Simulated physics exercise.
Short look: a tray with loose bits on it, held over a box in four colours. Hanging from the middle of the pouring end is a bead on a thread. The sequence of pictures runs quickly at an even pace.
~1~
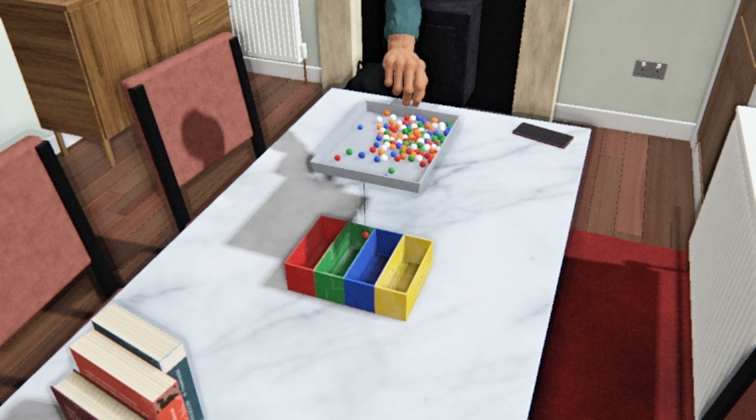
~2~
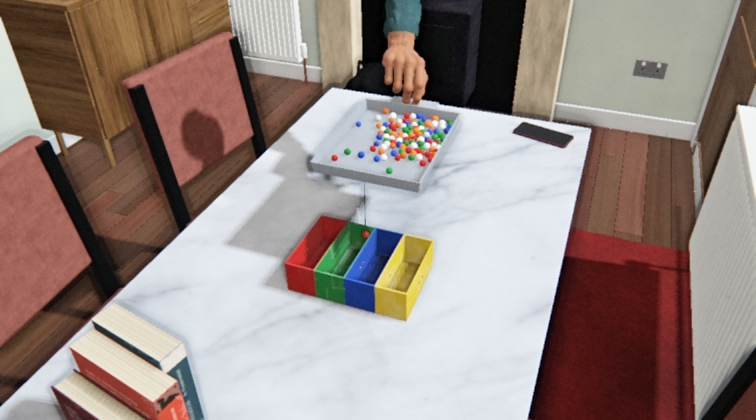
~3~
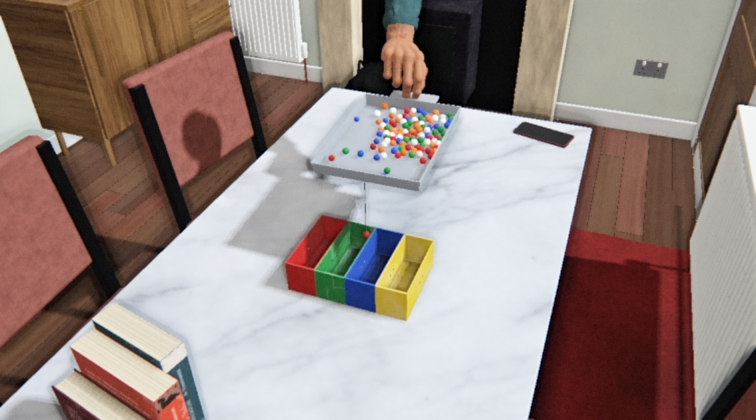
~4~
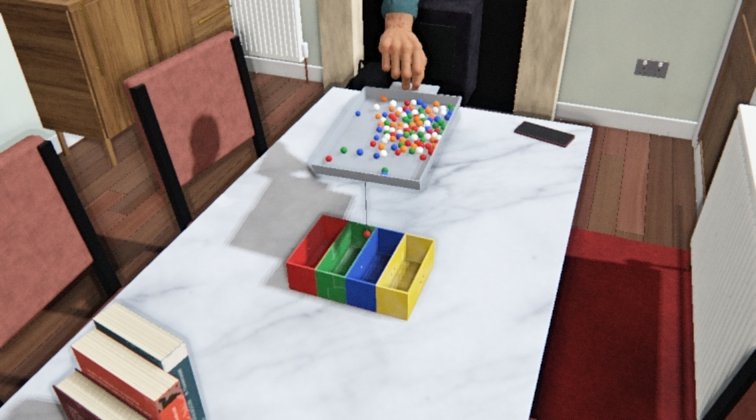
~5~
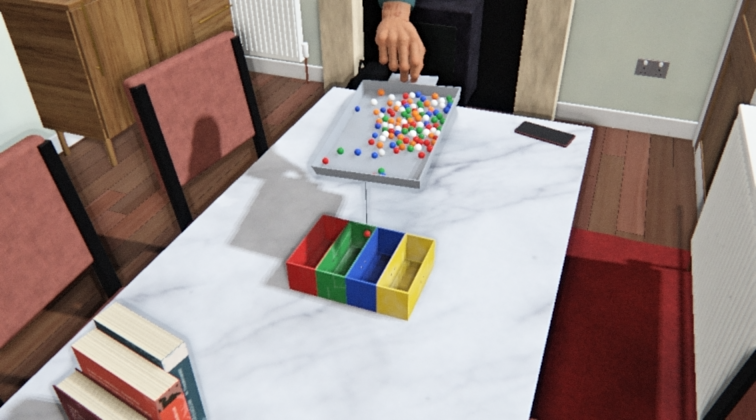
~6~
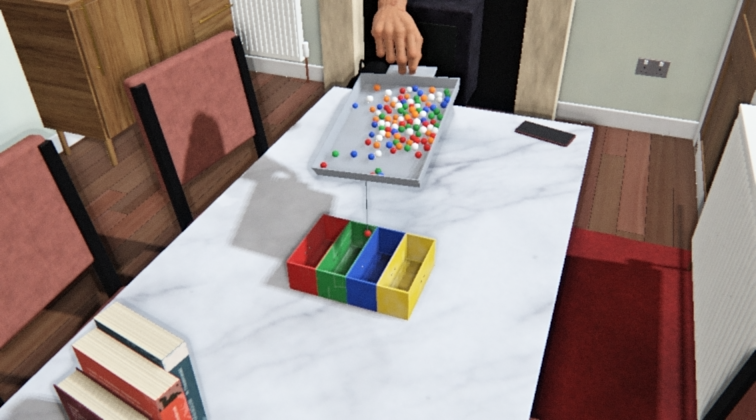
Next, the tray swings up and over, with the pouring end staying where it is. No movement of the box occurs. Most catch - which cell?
Cell: Red.
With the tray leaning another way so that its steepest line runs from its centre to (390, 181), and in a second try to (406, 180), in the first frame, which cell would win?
First: The yellow cell, second: The cell in yellow.
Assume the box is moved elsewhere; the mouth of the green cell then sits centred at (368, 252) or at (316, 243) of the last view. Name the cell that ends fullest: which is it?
That red cell, then that green cell.
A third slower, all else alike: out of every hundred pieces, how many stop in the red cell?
It would be some 60 in a hundred.
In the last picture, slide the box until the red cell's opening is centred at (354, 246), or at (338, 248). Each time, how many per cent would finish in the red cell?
Roughly 20% on the first try and 30% on the second.
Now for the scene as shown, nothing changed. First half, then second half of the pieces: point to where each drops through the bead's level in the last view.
First roughly (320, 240), then roughly (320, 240).
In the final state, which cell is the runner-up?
Rank 2: That green cell.
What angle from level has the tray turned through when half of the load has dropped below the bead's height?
Somewhere near 100 degrees, I'd say.
Shortly afterwards, tray tipped steeply; the bulk on the tray; a little in the red cell; only a few in the green cell; a little falling or outside the box.
Next, tray tipped right over; near half on the tray; a little in the red cell; a little in the green cell; near a third falling or outside the box.
Some moments later, tray tipped past a quarter turn; near half in the red cell; near a quarter in the green cell; only a few in the yellow cell; a little falling or outside the box.
In the end, tray tipped past a quarter turn; near half in the red cell; near a quarter in the green cell; only a few in the yellow cell; none at all in the blue cell; a little outside the box.
